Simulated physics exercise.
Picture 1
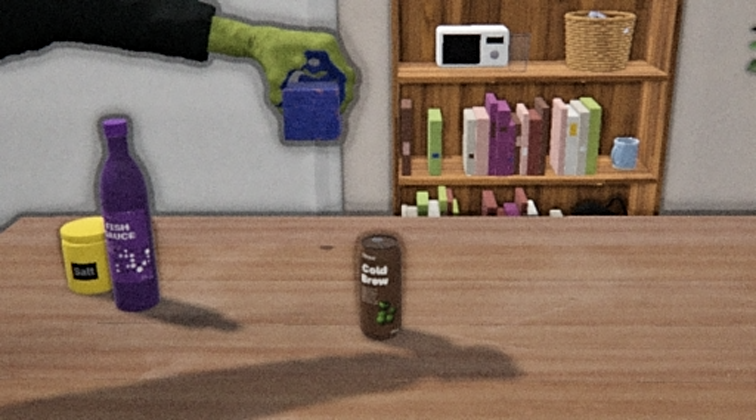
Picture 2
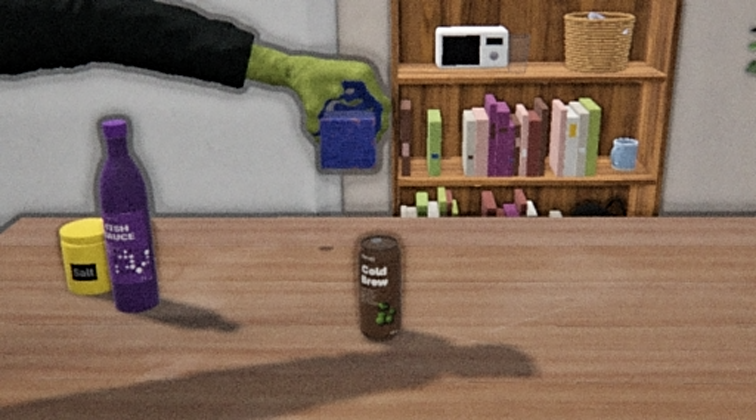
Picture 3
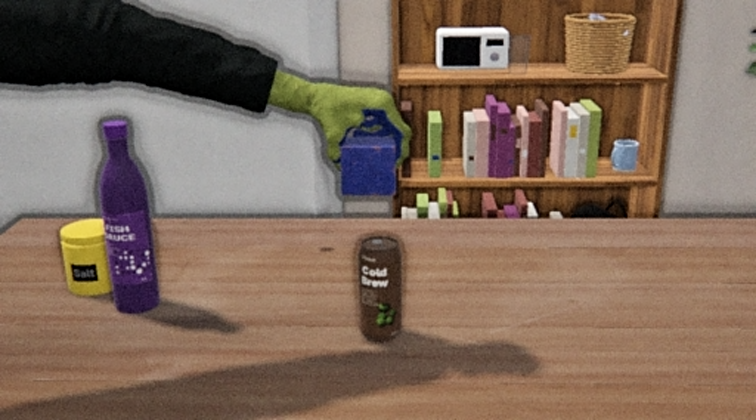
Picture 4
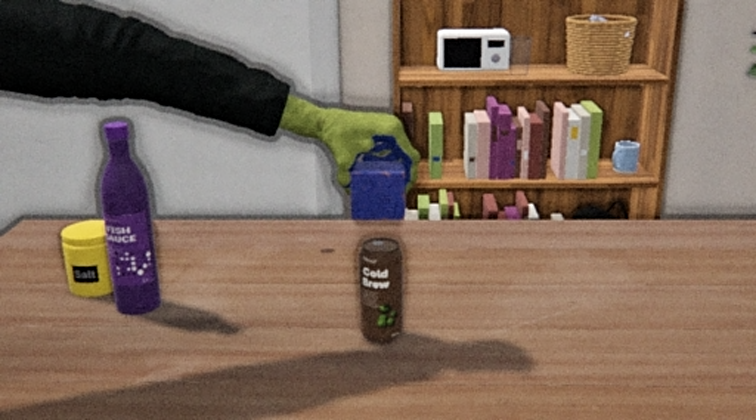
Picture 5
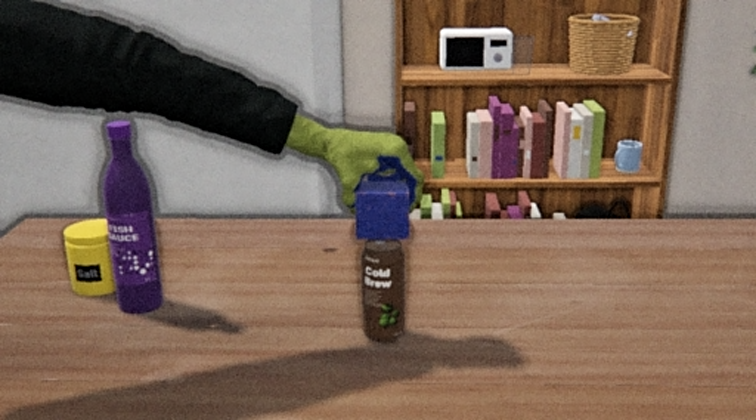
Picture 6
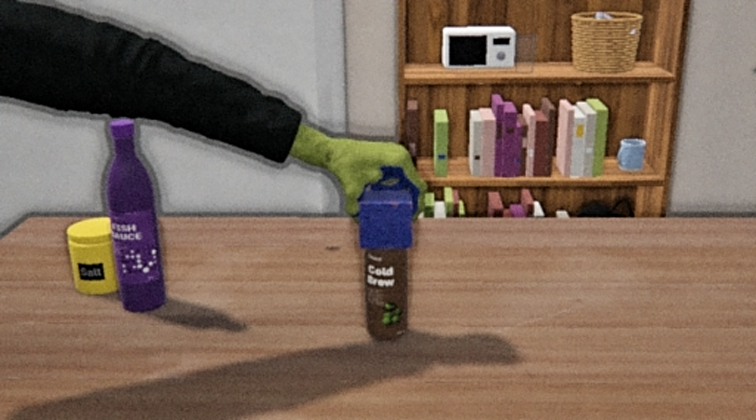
On a wooden table in front of a bookshelf, a green hand carried a blue block to the right past a purple bottle and yellow jar, then lowered it onto a brown can, still gripping it.
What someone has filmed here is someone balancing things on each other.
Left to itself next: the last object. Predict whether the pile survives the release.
I expect everything to stay in place.
Then, 0.30 s later than the last frame, all is still.
Then, 0.70 s later than the last frame, blue block resting near (386, 220).
When it is over, all 4 as before. End places, in pixels of the last picture, blue block near (386, 220). The pile stays up.
